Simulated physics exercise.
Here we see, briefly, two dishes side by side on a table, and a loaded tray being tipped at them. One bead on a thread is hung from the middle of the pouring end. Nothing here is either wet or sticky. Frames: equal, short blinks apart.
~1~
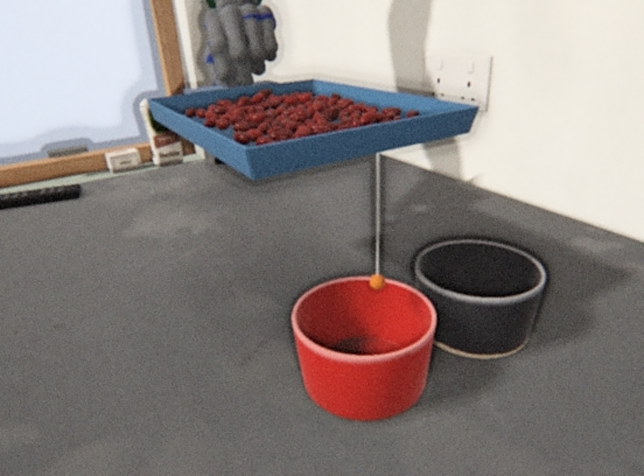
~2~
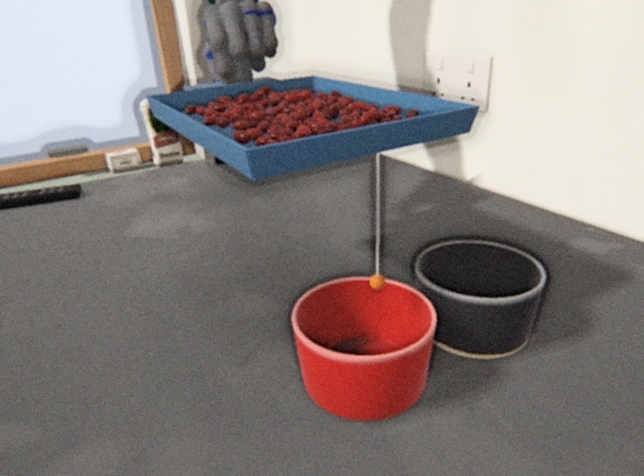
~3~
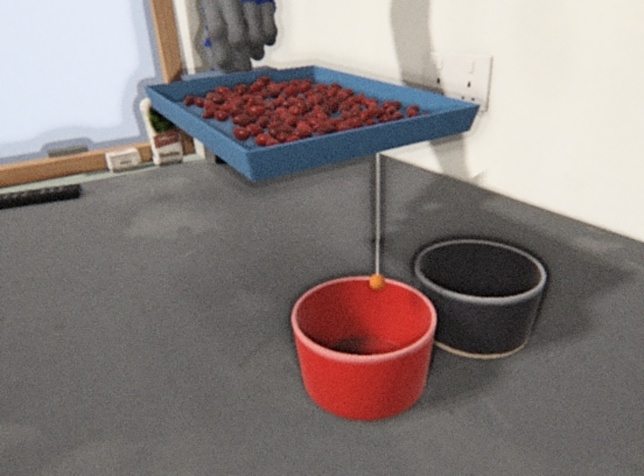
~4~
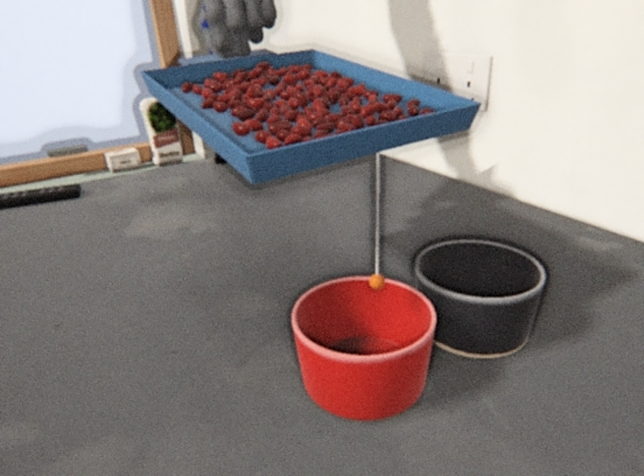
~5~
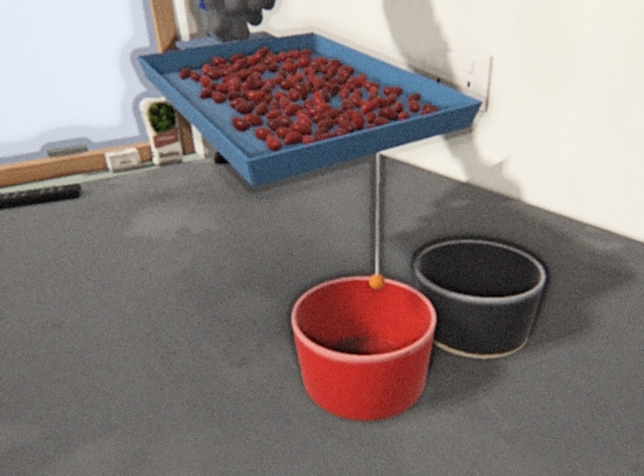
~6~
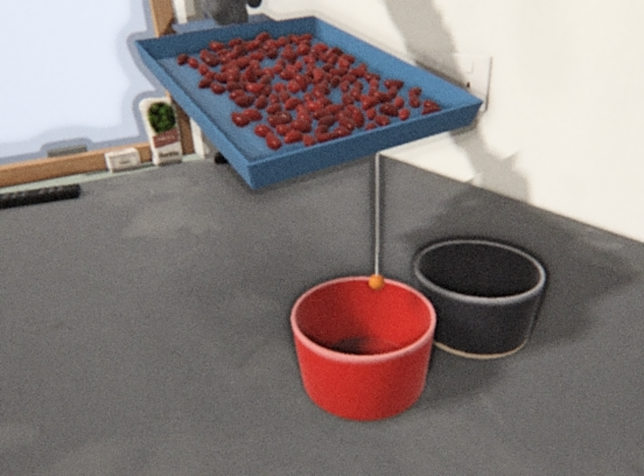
In the video, a dark gripper at the back of a blue tray of red beans starts low and rises, tilting the tray gradually toward the viewer, while the red and black dishes and the hanging orange bead stay still.
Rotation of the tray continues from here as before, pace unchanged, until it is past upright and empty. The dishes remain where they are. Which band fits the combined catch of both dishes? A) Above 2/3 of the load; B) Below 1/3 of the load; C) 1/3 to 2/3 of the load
(B) Below 1/3 of the load.
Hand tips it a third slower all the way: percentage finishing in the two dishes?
Result: About 20 per cent.
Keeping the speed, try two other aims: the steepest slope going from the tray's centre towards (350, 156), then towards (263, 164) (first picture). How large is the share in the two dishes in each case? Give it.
20 per cent, then 30 per cent.
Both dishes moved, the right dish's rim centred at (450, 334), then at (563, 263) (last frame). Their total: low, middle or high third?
Two tries, in turn: Above two thirds and under a third.
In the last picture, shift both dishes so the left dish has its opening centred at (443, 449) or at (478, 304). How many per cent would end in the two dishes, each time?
10 and 10 in a hundred.
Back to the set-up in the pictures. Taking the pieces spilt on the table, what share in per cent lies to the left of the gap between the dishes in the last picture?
70 %, near enough.
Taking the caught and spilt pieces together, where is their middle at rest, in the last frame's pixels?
Near (350, 455).
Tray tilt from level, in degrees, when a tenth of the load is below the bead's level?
Close to 95 degrees, I reckon.
Soon, tray tipped steeply; all on the tray.
A while on, tray tipped past a quarter turn; about half on the tray; a stray few in the left dish; about a quarter outside both; about a quarter in the air.
Towards the end, tray tipped past a quarter turn; about a quarter in the left dish; most outside both.
Finally, tray tipped past a quarter turn; about a quarter in the left dish; none in the right dish; most outside both.
